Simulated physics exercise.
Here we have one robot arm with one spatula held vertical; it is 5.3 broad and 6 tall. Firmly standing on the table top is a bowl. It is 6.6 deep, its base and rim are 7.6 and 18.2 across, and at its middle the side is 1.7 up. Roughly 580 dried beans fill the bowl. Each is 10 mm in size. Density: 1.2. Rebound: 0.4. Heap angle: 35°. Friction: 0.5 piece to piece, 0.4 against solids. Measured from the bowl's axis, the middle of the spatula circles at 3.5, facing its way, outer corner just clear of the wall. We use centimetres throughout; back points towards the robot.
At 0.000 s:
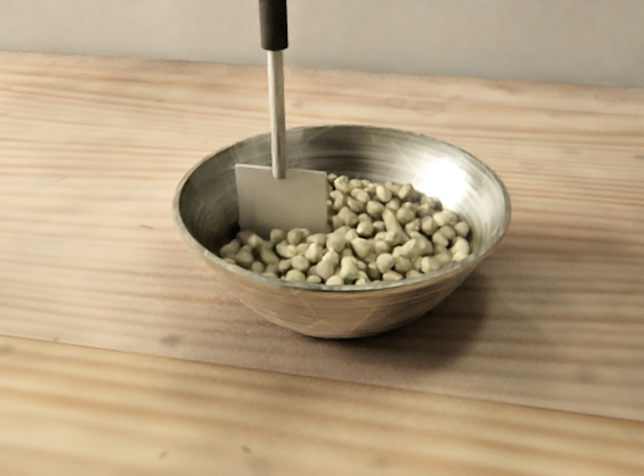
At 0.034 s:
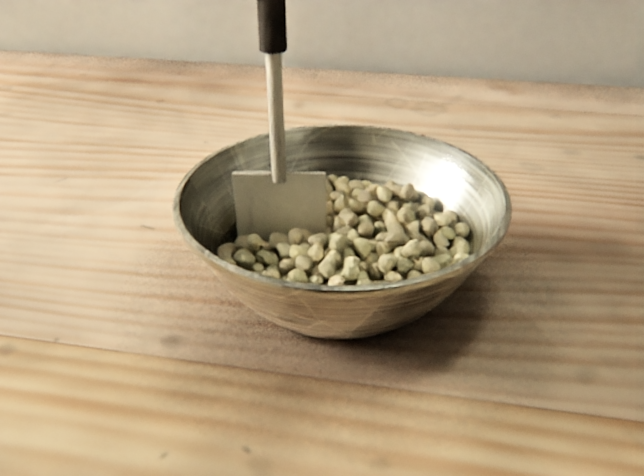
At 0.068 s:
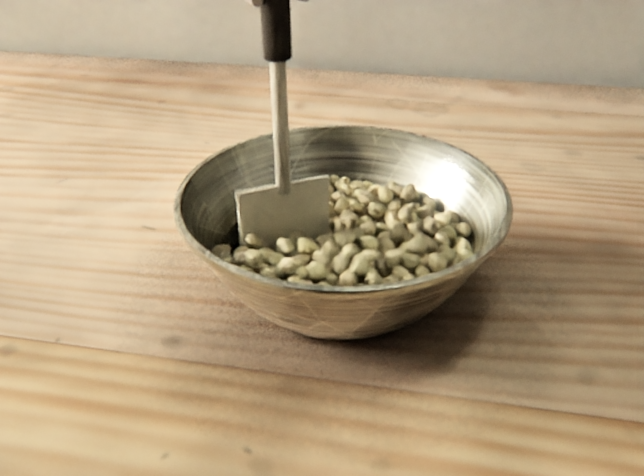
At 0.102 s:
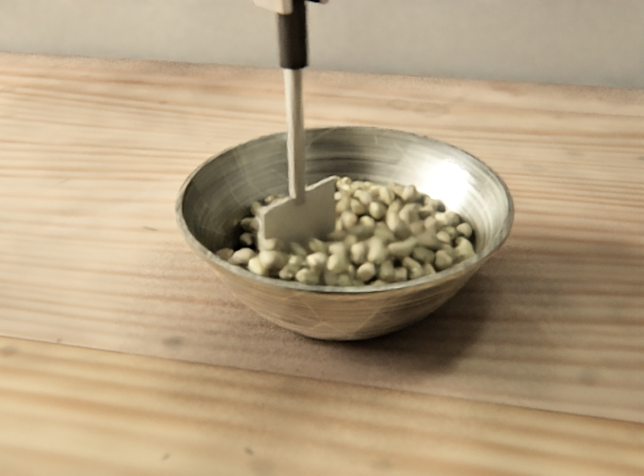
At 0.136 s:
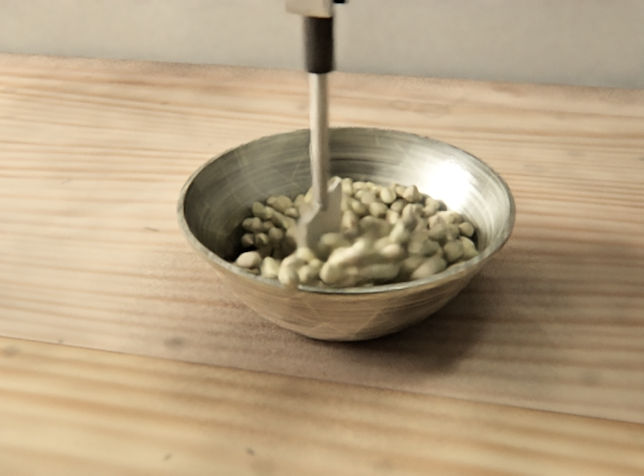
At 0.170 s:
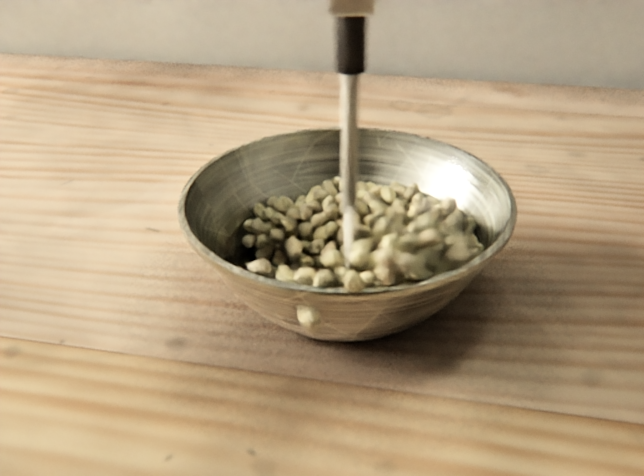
On a wooden table, a flat spatula held upright by a robot arm dipped into a metal bowl of pale beans, then turned and swept rightward through them, flicking one over the near rim.
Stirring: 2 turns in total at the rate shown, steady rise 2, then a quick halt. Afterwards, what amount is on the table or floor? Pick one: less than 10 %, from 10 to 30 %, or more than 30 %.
From 10 to 30 %.
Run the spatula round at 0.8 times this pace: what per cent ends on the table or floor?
I'd say about 10 %.
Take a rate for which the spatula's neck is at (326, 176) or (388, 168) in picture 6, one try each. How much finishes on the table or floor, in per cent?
It comes to roughly 15 per cent and then 30 per cent.
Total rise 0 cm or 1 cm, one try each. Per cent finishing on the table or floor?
I'd say some 30 per cent, and some 25 per cent.
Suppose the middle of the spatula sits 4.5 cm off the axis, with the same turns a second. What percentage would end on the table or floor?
Near 15 %.
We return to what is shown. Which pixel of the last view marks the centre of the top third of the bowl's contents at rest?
Estimated centre: (362, 252).
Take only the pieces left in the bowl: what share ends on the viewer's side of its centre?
About 55 %.
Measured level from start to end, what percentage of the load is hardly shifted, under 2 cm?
That comes to some 10 per cent.
After 0.52 s, 344° round, highest piece 9 above the table; 497 in the bowl, 66 on the table or floor, 16 in flight or on the tool.
After 0.88 s, 226° round, highest piece 7 above the table; 458 in the bowl, 112 on the table or floor, 9 in flight or on the tool.
After 1.25 s, 0° round, highest piece 7 above the table; 457 in the bowl, 122 on the table or floor.
After 1.95 s, 0° round, highest piece 7 above the table; 457 in the bowl, 122 on the table or floor.
At rest, 457 in the bowl, 122 on the table or floor. That is 21 % on the table or floor.
